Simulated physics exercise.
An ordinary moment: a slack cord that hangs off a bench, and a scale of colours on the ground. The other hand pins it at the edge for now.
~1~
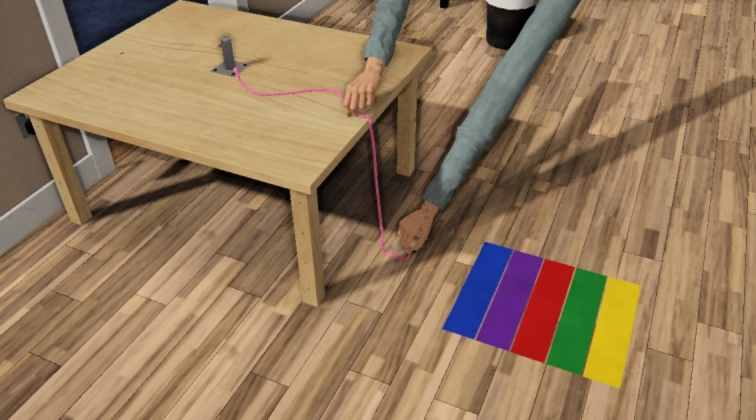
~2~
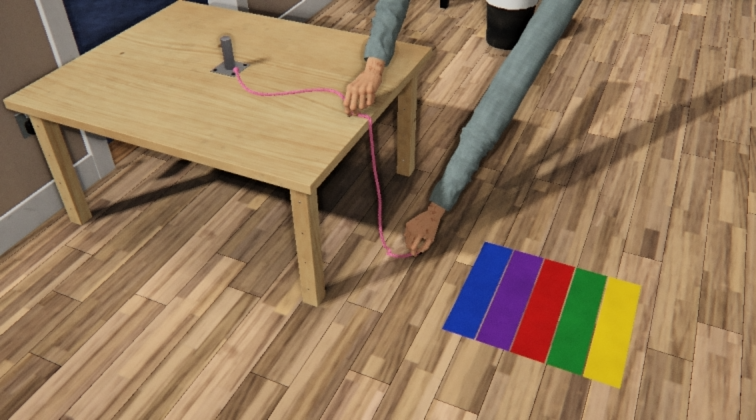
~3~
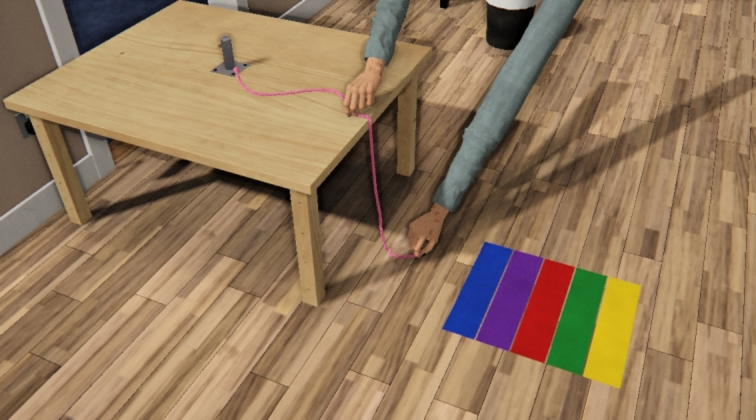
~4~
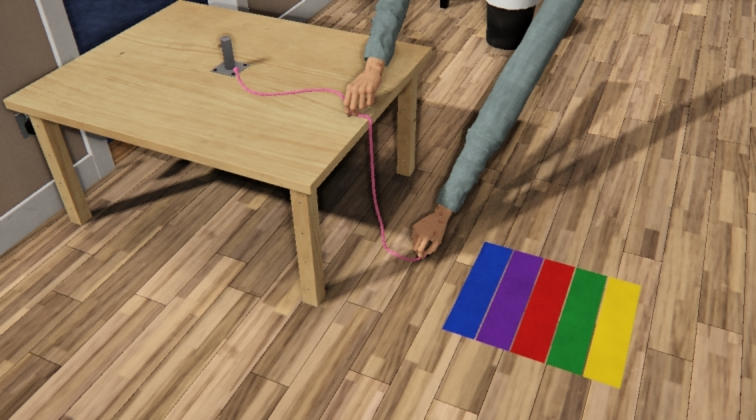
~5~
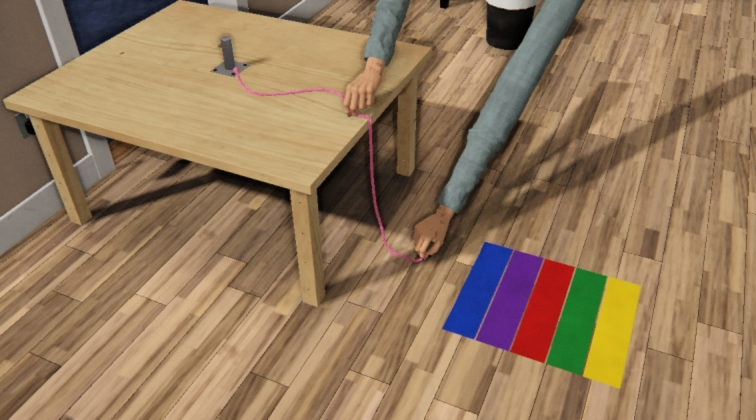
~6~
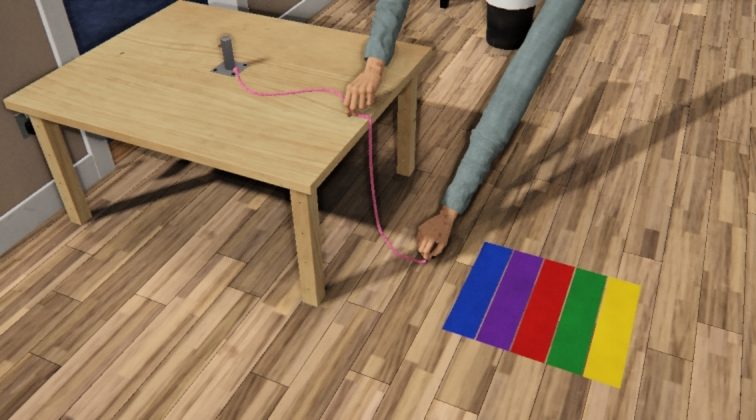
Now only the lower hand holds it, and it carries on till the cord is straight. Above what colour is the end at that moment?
The end stops over the red strip.
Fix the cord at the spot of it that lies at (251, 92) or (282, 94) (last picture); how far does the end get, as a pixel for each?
In that order: (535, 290) and (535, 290).
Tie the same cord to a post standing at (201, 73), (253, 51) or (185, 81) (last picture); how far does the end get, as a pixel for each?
In that order: (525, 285), (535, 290) and (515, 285).
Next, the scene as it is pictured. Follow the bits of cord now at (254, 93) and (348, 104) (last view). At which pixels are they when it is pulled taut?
About (279, 84), and the other about (370, 115).
Soon after, end near (494, 277); over blue.
Then, end near (530, 287); over purple.
At full stretch, end near (551, 294); over red. It gets as far as the red strip.
